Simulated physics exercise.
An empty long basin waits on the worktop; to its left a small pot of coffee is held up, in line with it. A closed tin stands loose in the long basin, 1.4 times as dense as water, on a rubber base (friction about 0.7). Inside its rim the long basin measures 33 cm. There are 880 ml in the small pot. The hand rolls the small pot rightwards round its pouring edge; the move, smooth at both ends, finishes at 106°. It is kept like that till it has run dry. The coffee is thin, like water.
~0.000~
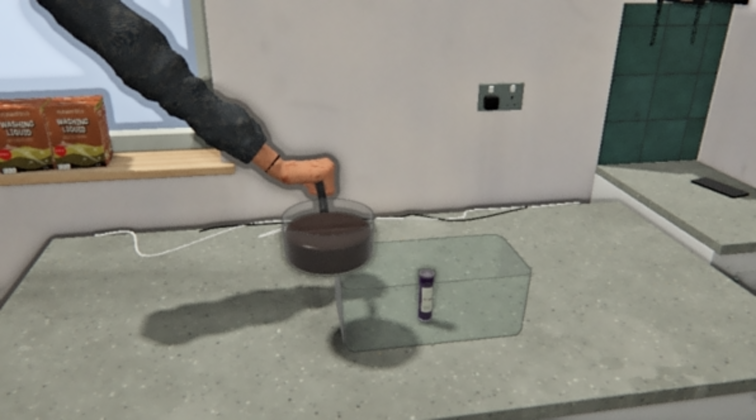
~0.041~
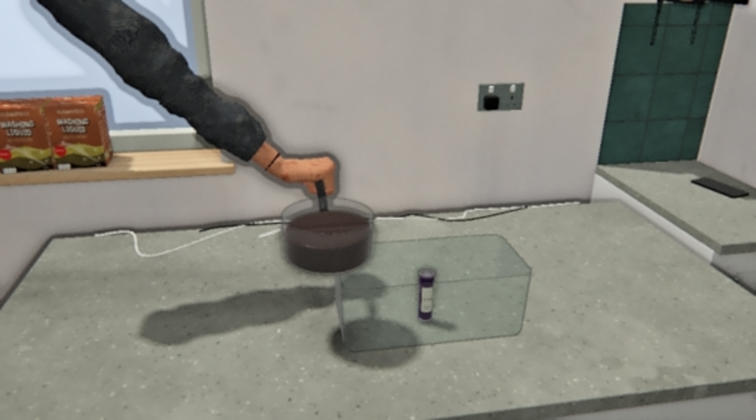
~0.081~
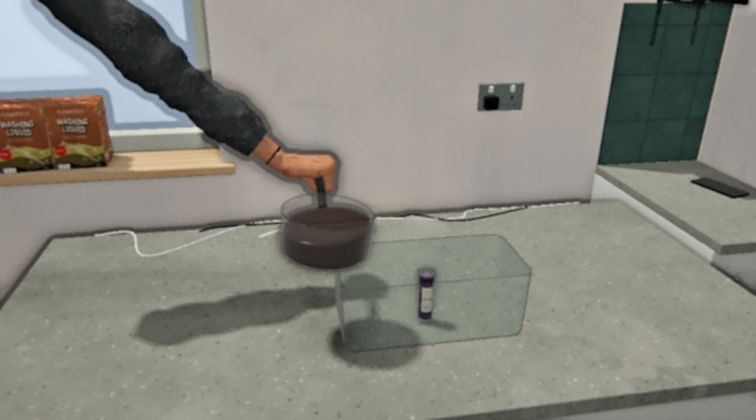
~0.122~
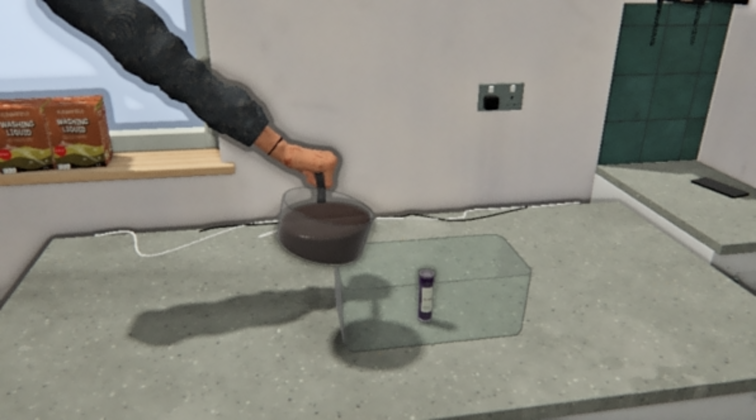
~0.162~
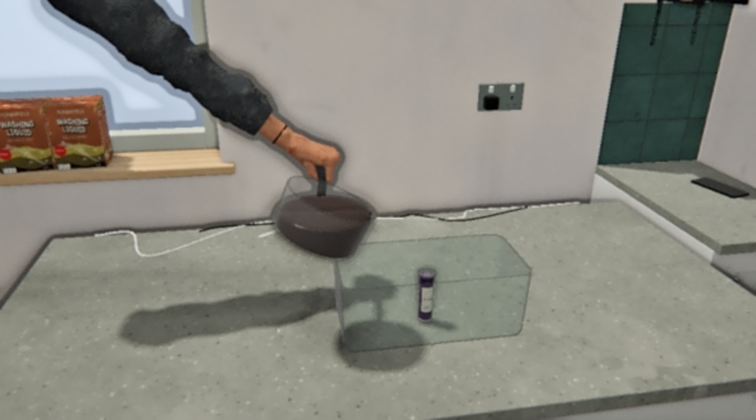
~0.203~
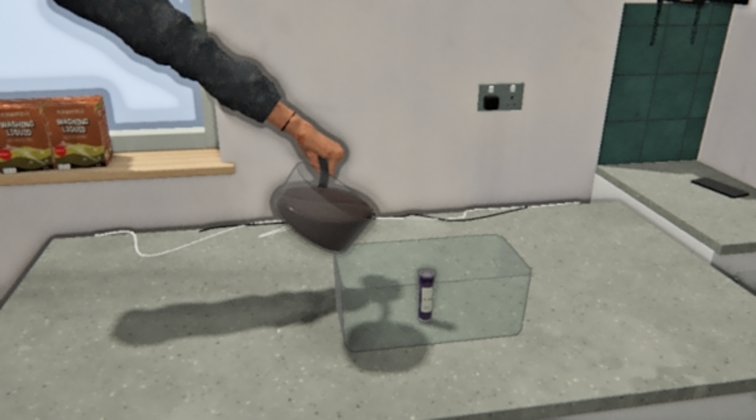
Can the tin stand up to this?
It keeps standing.
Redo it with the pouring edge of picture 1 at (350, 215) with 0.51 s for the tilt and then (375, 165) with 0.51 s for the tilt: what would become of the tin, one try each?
First it goes over; then it goes over.
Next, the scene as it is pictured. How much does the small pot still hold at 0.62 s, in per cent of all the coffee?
Some 6 per cent.
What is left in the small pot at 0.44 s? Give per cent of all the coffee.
Some 46 per cent.
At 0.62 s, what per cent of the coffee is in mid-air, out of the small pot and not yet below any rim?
About 12 per cent.
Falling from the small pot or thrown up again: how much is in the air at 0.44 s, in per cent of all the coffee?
Some 48 per cent.
By 0.44 s the tilt is 102° and 47 per cent is still to pour; the tin stands where it began.
By 0.62 s the tilt is 106° and 6 per cent is still to pour; the tin stands where it began.
By 0.81 s the tilt is 106° and 1 per cent is still to pour; the tin stands where it began.
By 1.01 s the tilt is 106° and 0 per cent is still to pour; the tin stands where it began.
At rest the tin stands where it began.
